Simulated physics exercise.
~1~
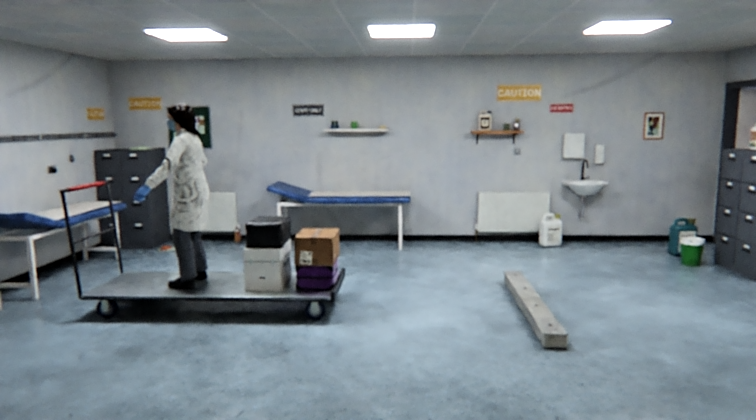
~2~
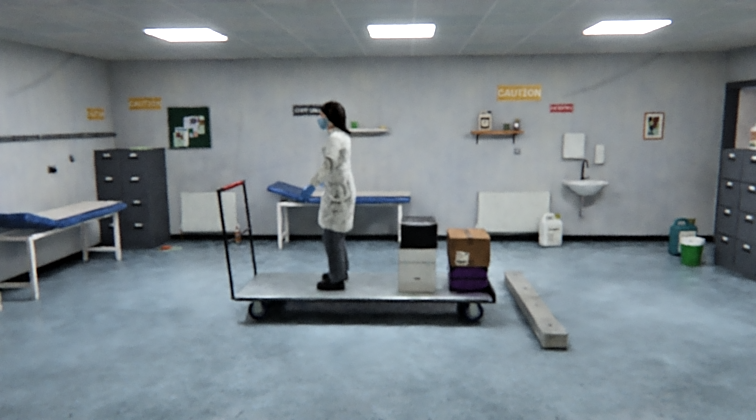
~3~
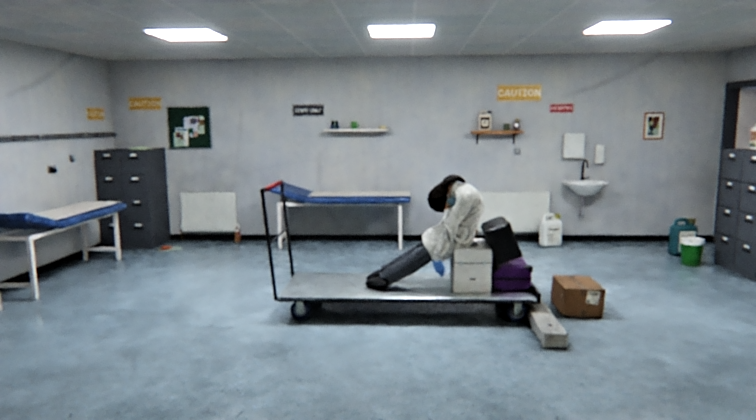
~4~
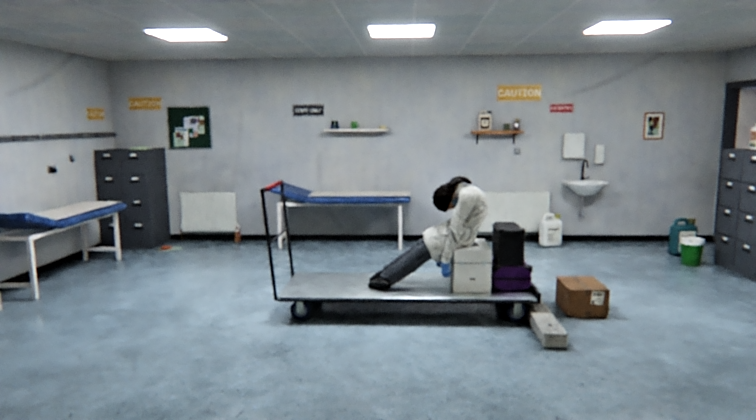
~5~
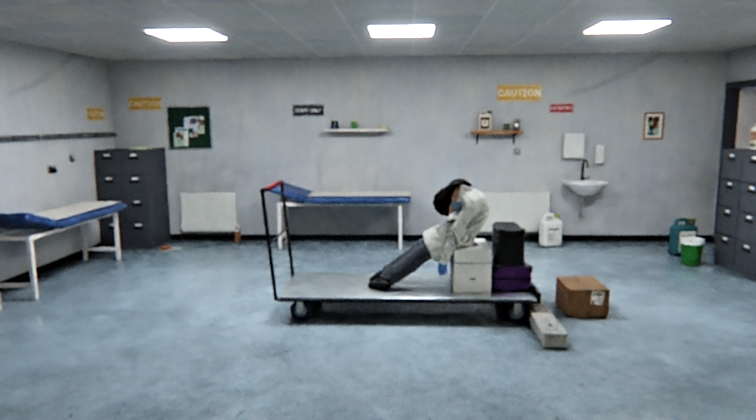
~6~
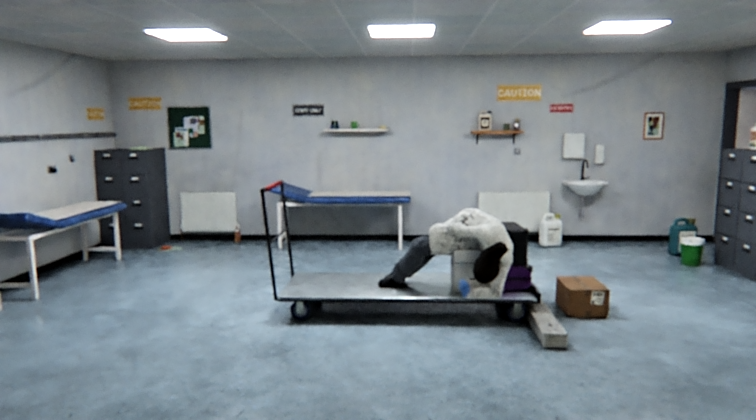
In the video, a flatbed trolley carrying a standing figure in a white coat and stacked boxes rolls right and stops at a beam; the figure topples onto the load, a brown box lands on the floor, and the figure ends slumped over the remaining boxes.
